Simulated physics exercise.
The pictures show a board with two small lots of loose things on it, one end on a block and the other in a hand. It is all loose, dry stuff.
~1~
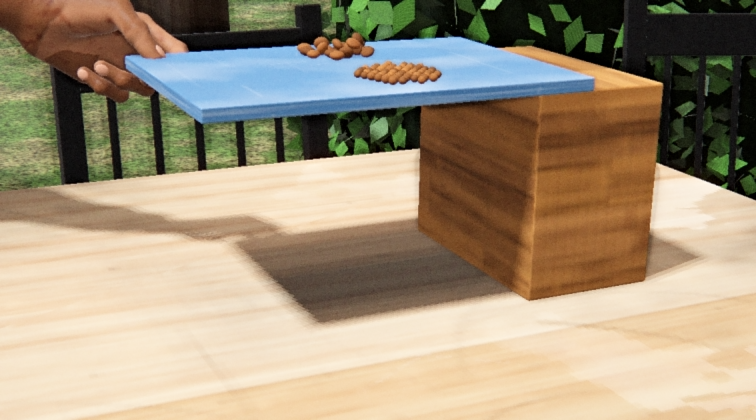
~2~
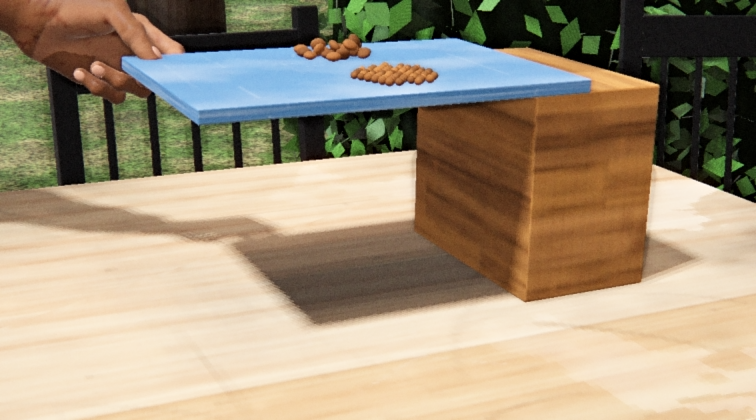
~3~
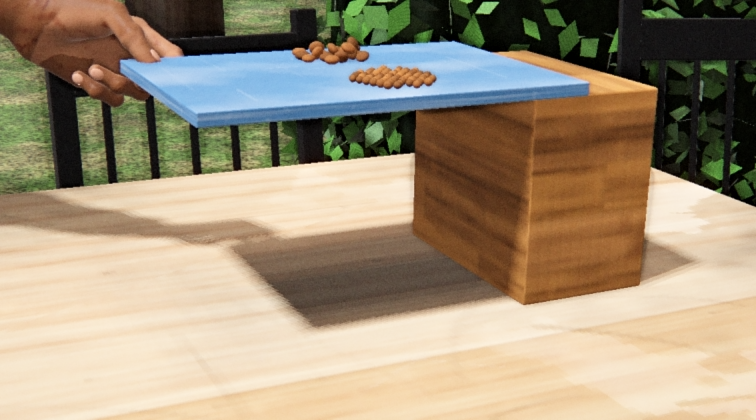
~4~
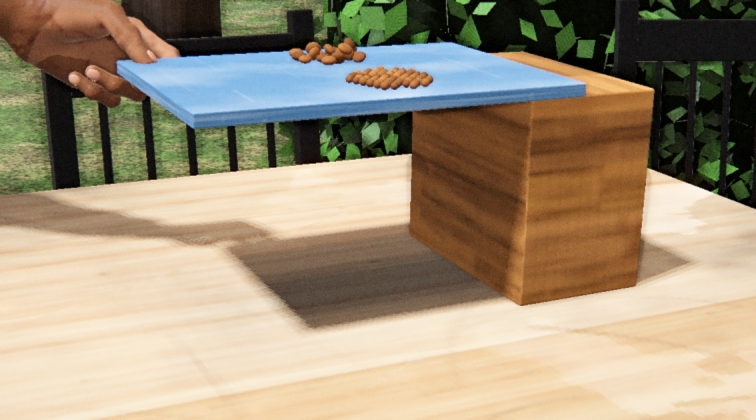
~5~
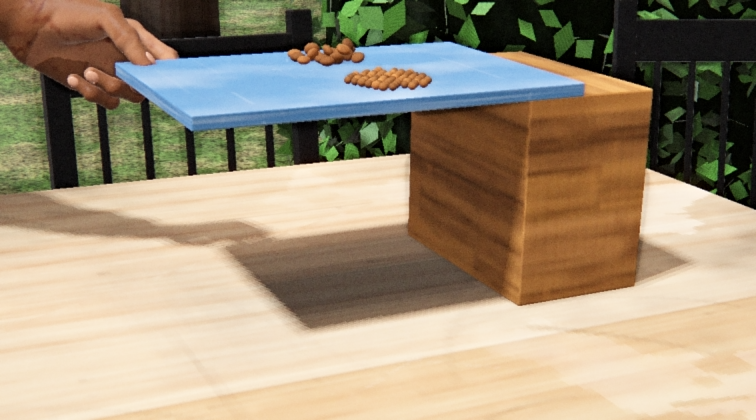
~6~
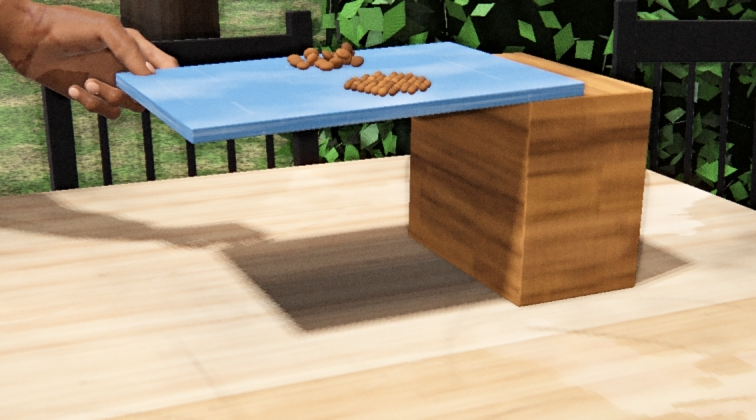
On an outdoor wooden table, a hand holds the left end of a blue board resting on a wooden block, level at first, then lowers it slightly, while two small groups of brown pieces stay in place on top.
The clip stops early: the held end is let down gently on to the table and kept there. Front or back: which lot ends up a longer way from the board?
The front one outruns the other.
Then, 0.47 s after the last picture, board sloping at 17°; front lot all still on the board; back lot all still on the board.
Then, 0.98 s after the last picture, board sloping at 35°; front lot mostly up to a board's length out; back lot all still on the board.
Then, 1.58 s after the last picture, board resting at 39°; front lot mostly up to a board's length out, a stray few gone off the table; back lot mostly at the foot of the board.
At rest, board resting at 39°; front lot mostly up to a board's length out, a stray few gone off the table; back lot mostly at the foot of the board; the front lot has gone farther.
